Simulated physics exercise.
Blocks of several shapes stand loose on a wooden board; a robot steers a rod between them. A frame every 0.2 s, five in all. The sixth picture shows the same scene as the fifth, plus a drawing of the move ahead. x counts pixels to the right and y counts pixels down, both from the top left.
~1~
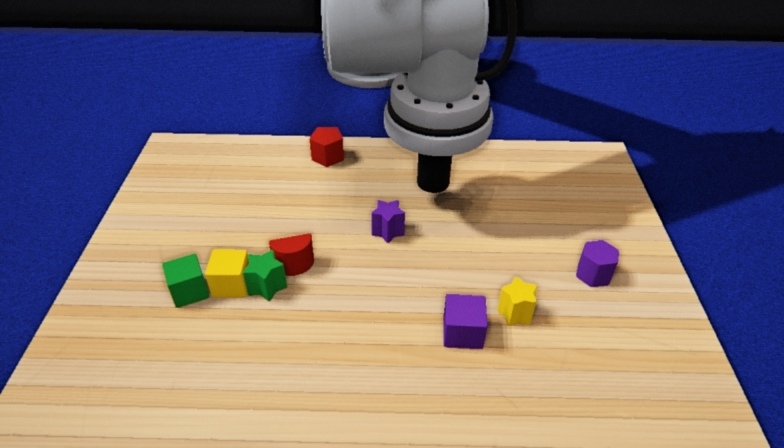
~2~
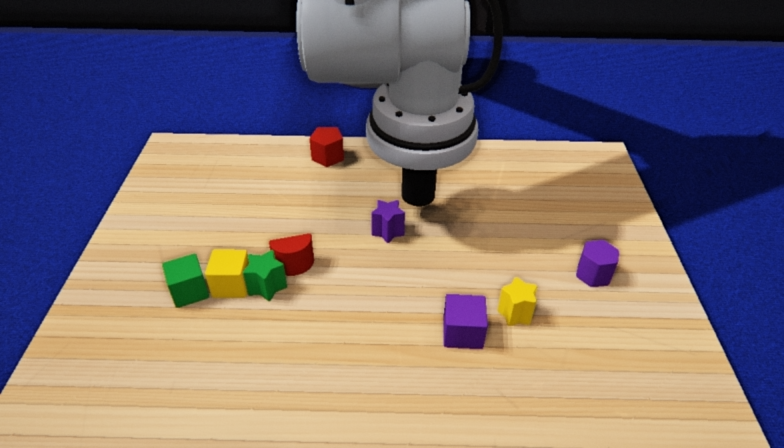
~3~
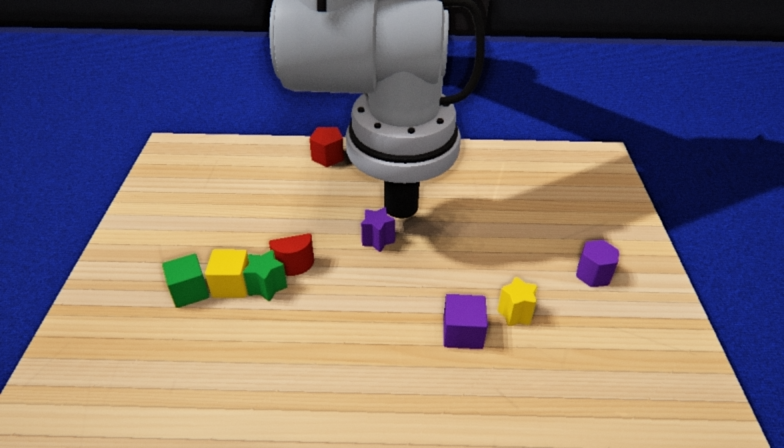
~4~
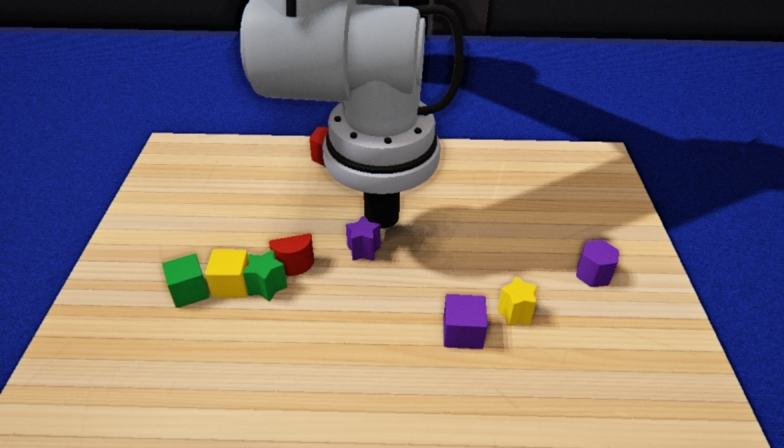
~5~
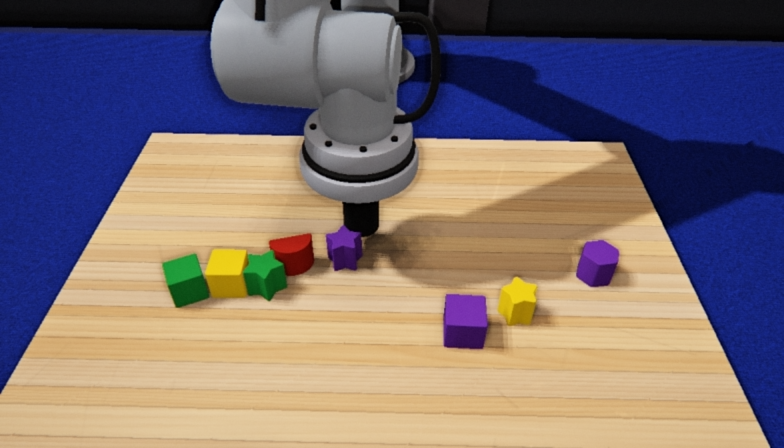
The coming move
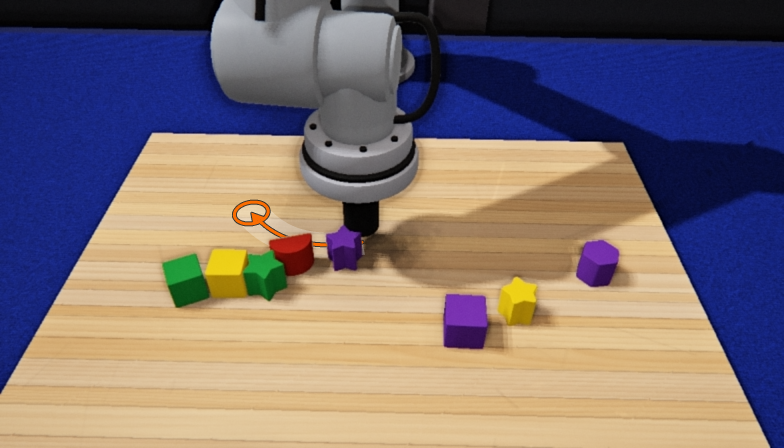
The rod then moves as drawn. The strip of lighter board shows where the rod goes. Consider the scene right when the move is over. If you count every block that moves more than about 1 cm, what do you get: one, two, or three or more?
Displaced: One.
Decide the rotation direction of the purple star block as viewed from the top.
From overhead, anticlockwise.
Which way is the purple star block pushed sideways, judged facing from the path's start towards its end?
The answer is left: Facing from the path's start to its end, that's where the purple star block shifts.
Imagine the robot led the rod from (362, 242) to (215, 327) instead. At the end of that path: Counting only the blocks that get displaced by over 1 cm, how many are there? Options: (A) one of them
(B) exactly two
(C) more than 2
Letter C.
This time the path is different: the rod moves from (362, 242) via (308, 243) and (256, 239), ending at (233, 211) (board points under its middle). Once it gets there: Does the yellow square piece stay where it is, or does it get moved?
At the end of the path, the yellow square piece remains in its old spot.
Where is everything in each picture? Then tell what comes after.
In the first frame, rod tip (433, 183); block tops, red half-round block (291, 243); purple star block (388, 209).
In the second frame, rod (418, 196); blocks unchanged.
In the third frame, rod (401, 208); purple star block (377, 217).
In the fourth frame, rod (382, 217); purple star block (363, 227).
In the fifth frame, rod (362, 225); red half-round block (291, 243); purple star block (344, 237).
Path on the board, from (362, 242) through (317, 244) and (277, 234) to (251, 213).
What follows on the original path. One third of the way, rod (315, 228); purple star block (326, 243), turned 45° anticlockwise.
Two thirds of the way, rod (274, 217); purple star block (326, 243), turned 45° anticlockwise.
At the end, rod (248, 196); red half-round block in place; purple star block (326, 243), turned 45° anticlockwise.
